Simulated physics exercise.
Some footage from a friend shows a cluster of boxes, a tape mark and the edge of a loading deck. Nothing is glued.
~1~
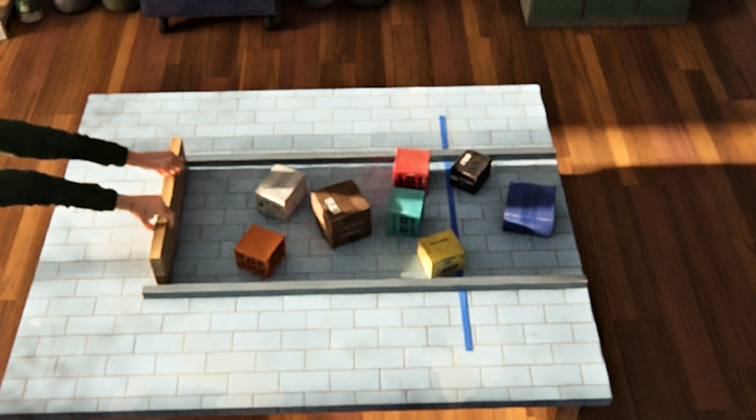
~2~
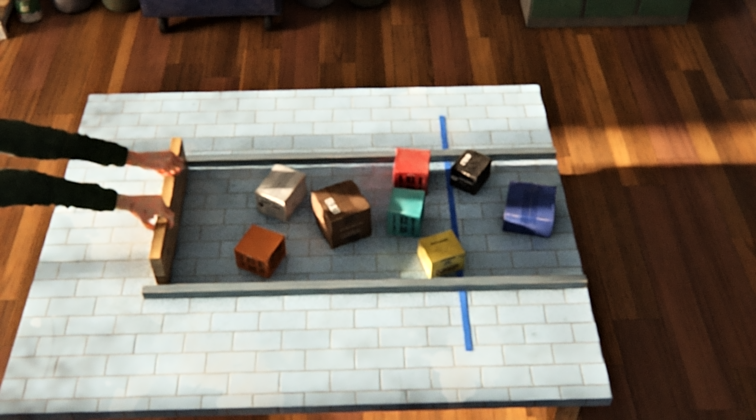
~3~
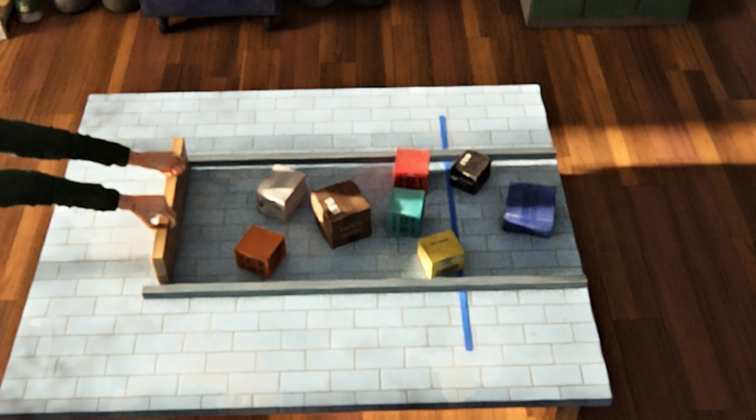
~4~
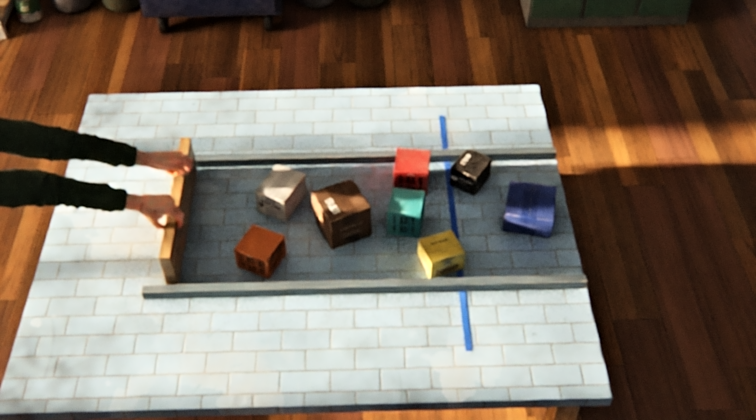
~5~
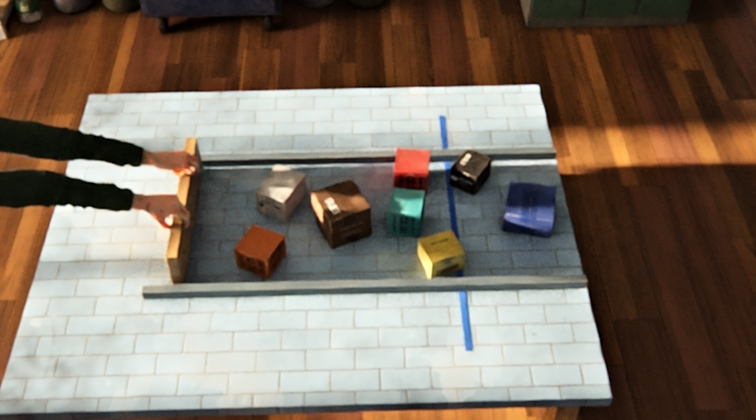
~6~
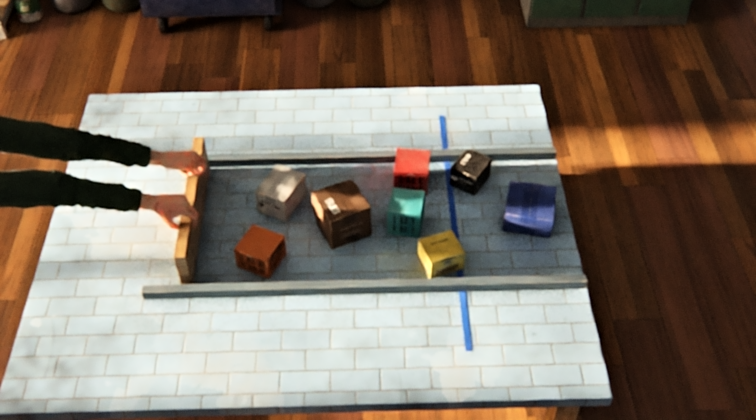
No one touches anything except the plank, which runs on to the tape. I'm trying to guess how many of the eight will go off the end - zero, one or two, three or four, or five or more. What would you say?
I expect not even one to end up below.
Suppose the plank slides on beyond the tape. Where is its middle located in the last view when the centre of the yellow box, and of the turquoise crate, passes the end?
Approx. (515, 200) / approx. (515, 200) for the other.
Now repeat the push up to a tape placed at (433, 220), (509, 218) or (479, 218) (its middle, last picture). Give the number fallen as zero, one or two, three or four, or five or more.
Result per tape, in order - none / 1 or 2 / none.
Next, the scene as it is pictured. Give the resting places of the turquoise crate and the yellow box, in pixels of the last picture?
First object: (511, 225); second object: (515, 260).
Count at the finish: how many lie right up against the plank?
3 end up touching it.
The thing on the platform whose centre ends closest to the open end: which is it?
The blue box finishes nearest.
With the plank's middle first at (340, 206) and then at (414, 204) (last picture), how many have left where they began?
First 4, after that 7.
Early on, none off yet; blue box at rest near (530, 209); black parcel at rest near (471, 172); yellow box at rest near (441, 254).
Finally, the number that fall off is zero.
